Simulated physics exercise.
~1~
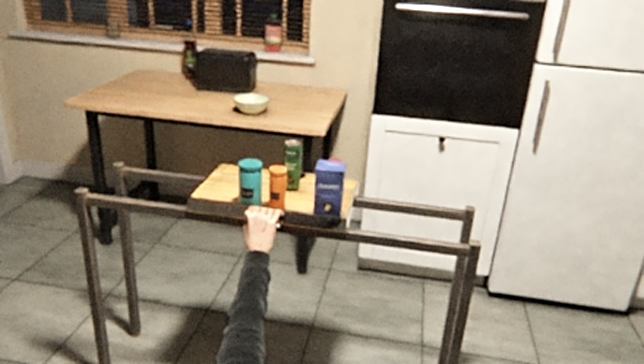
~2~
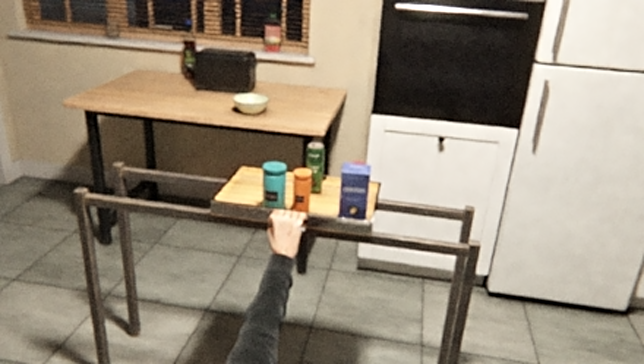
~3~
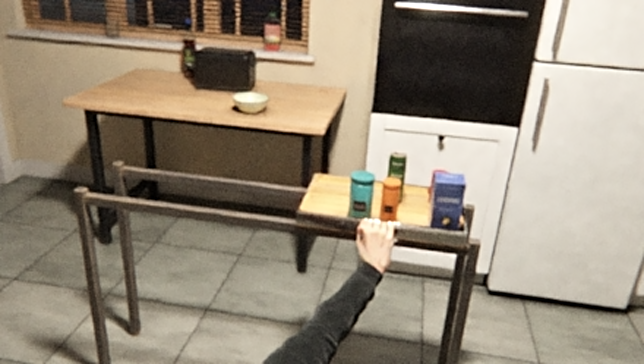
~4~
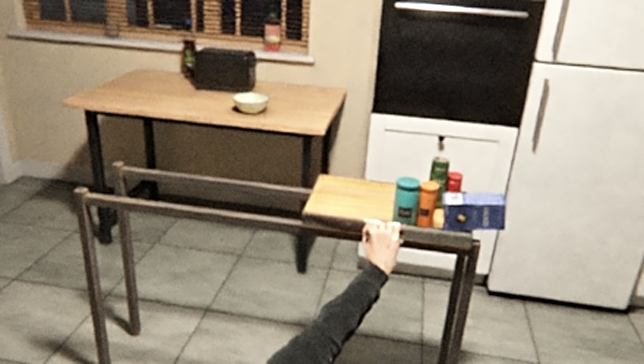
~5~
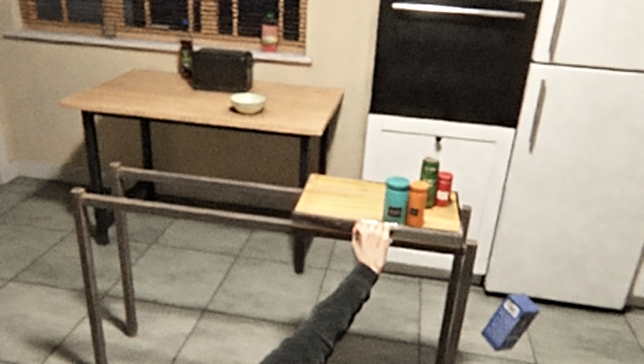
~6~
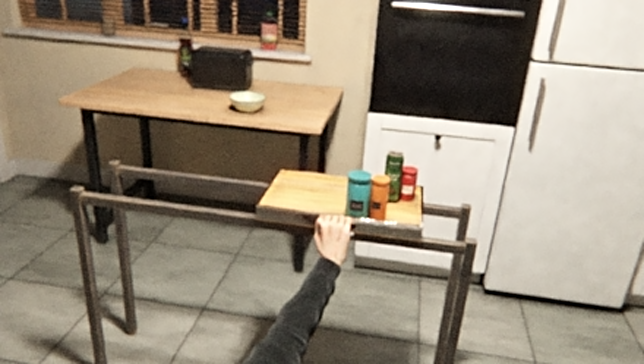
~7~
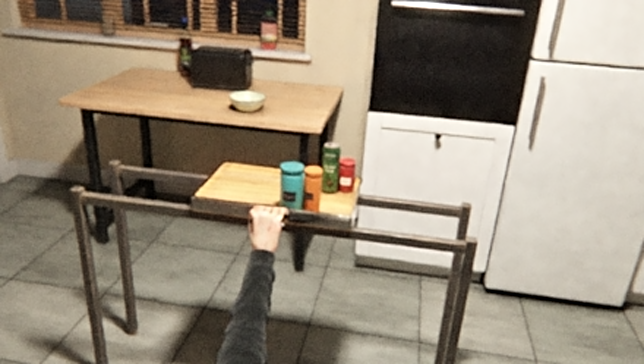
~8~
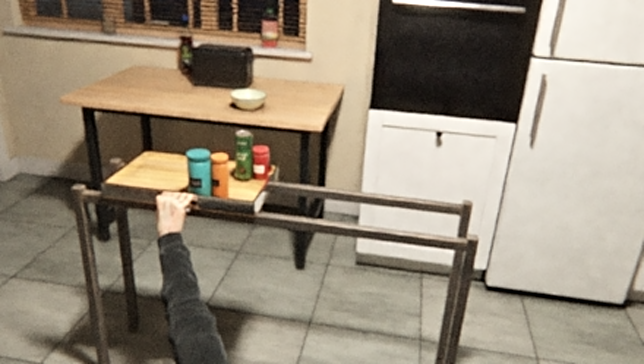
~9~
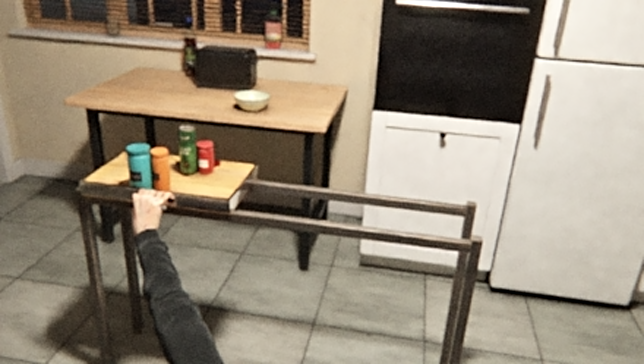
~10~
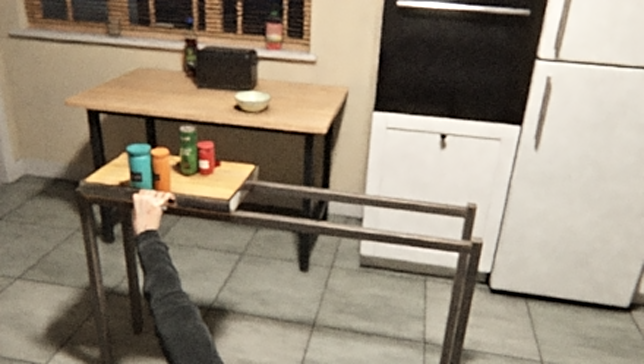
A blue carton tips off a tray a hand slides right, then left, and stops.
